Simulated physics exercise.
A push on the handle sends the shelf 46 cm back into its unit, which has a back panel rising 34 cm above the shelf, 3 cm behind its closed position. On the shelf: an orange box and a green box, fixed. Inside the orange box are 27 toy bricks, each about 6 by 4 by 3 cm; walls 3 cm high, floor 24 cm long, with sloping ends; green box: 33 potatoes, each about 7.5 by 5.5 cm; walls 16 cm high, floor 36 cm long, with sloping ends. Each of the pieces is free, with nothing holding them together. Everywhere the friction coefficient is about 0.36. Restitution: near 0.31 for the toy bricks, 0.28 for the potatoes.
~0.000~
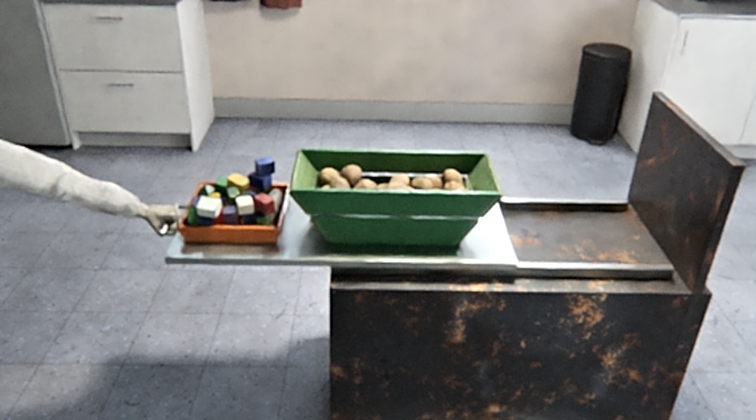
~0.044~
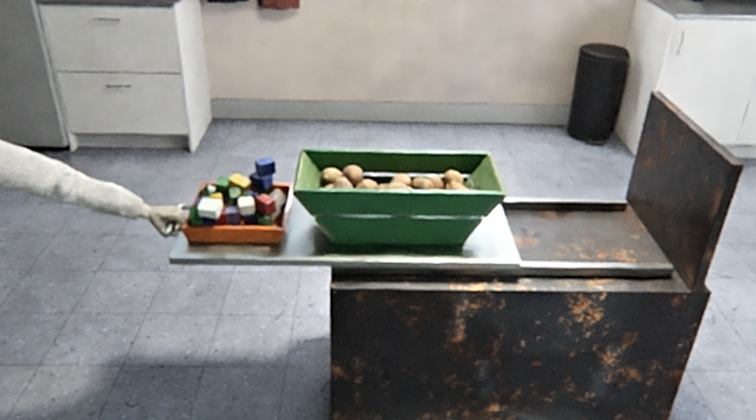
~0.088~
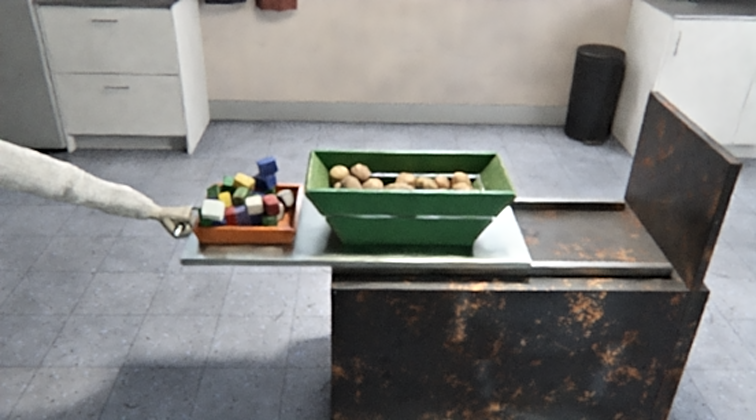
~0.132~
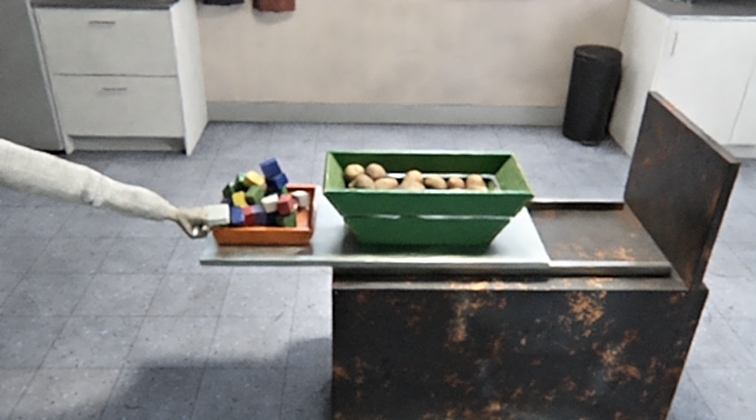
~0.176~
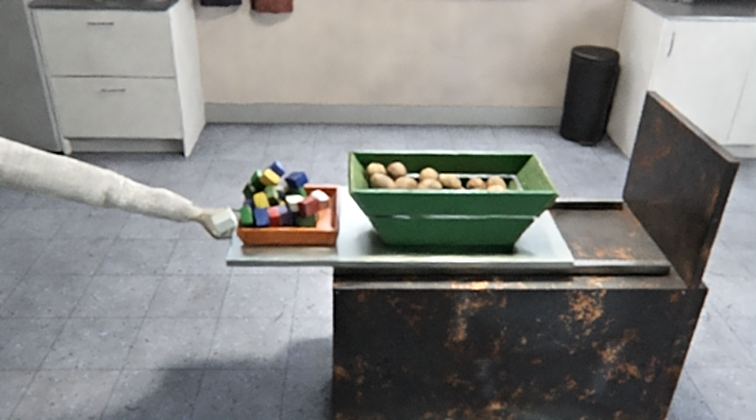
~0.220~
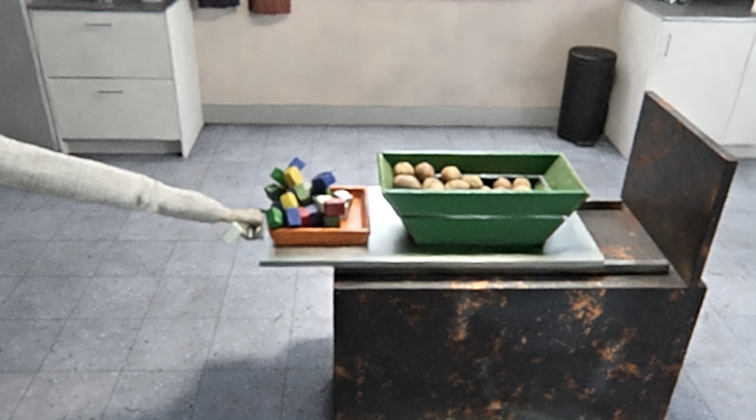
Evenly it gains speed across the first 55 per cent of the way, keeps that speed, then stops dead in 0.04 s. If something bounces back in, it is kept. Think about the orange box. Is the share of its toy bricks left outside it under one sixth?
No, it is over a sixth.
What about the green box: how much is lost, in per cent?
Green box - about 0 per cent.
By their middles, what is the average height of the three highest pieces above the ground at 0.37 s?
About 82 cm up.
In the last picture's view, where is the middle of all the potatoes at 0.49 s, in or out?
(569, 196).
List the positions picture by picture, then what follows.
In the first picture (we follow the rim corner now nearest the camera; the camera moves round a little), orange box at (181, 226); green box at (292, 189); shelf in by 0 cm; nothing out yet.
The second picture shows orange box at (185, 227); green box at (296, 189); shelf in by 1 cm.
The third picture shows orange box at (196, 227); green box at (307, 190); shelf in by 4 cm.
The fourth picture shows orange box at (214, 228); green box at (326, 190); shelf in by 9 cm.
The fifth picture shows orange box at (240, 229); green box at (352, 191); shelf in by 16 cm; 1 out, the lowest brick at (225, 221).
The sixth picture shows orange box at (272, 229); green box at (384, 191); shelf in by 25 cm; 1 out, the lowest brick at (232, 233).
After 0.29 s, end of travel.
After 0.37 s, 4 of 27 out of the orange box and 0 of 33 out of the green box.
After 0.49 s, 9 of 27 out of the orange box and 1 of 33 out of the green box.
After 0.71 s, 10 of 27 out of the orange box and 1 of 33 out of the green box.
Outcome (at 1.14 s), 10 of 27 out of the orange box and 0 of 33 out of the green box. Asked share, 10 of 27, 37 per cent.
